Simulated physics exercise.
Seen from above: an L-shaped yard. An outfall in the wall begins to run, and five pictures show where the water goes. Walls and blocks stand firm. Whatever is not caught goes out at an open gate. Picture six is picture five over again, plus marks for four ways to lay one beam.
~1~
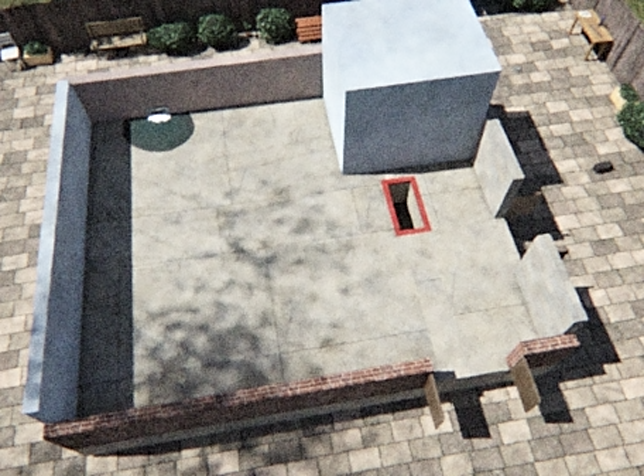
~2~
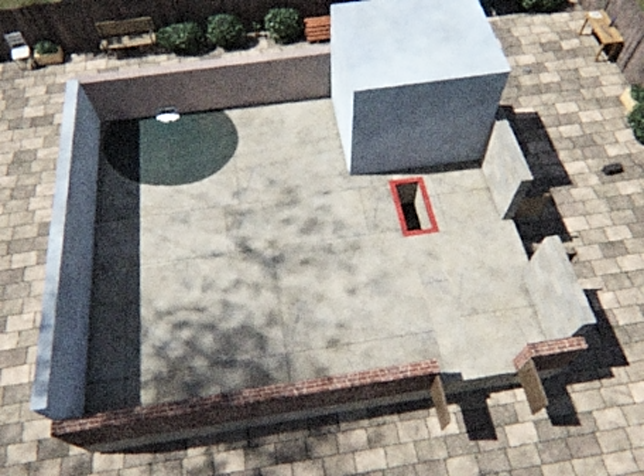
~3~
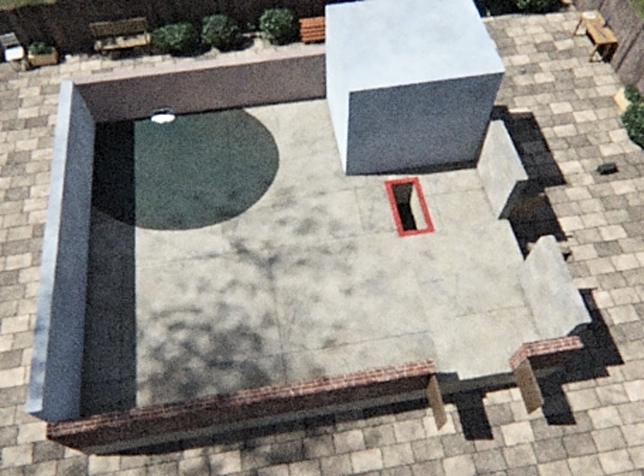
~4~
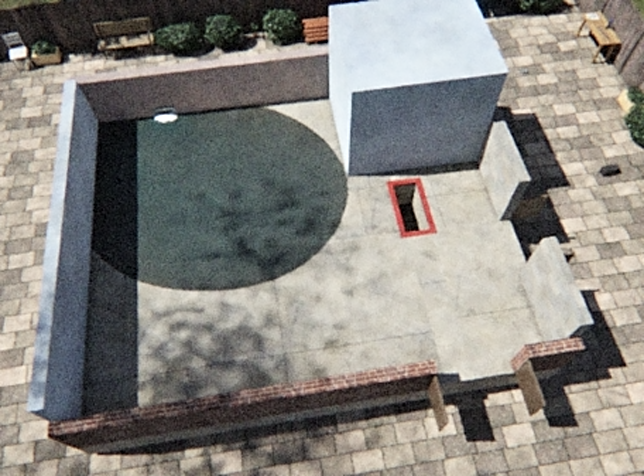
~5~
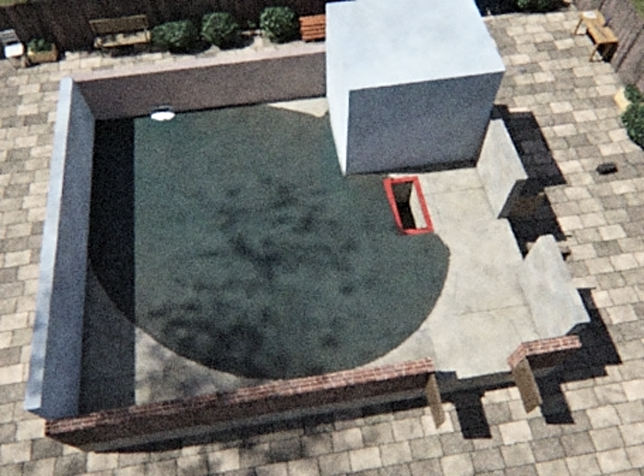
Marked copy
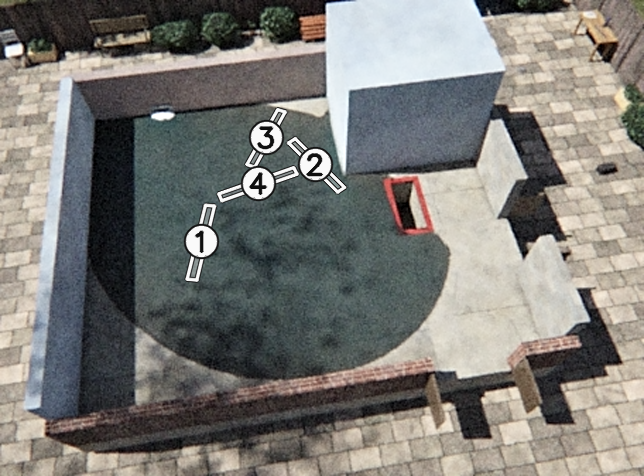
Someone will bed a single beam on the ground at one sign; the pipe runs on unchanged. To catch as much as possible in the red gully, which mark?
The answer is place 1.
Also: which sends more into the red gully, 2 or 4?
Here it is place 2.
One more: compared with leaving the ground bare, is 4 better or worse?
Worse.
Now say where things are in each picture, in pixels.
Outfall at (159, 111); red gully at (406, 205); open gate at (465, 364); open gate at (504, 244); water covers 3 % of the ground and shows as far out as (177, 144); red gully still dry.
Water covers 10 % of the ground and shows as far out as (173, 184); red gully still dry.
Water covers 22 % of the ground and shows as far out as (204, 226); red gully still dry.
Water covers 42 % of the ground and shows as far out as (330, 236); red gully still dry.
Water covers 69 % of the ground and shows as far out as (411, 328); red gully taking water.
On the marked copy, 1 from (192, 279) to (210, 205); 2 from (291, 140) to (341, 189); 3 from (250, 165) to (281, 110); 4 from (220, 197) to (295, 170).
With 1, about 18 % of the stream runs into the red gully, about 82 % out by the gates.
With 2, about 13 % of the stream runs into the red gully, about 87 % out by the gates.
With 3, about 10 % of the stream runs into the red gully, about 90 % out by the gates.
With 4, about 9 % of the stream runs into the red gully, about 90 % out by the gates.
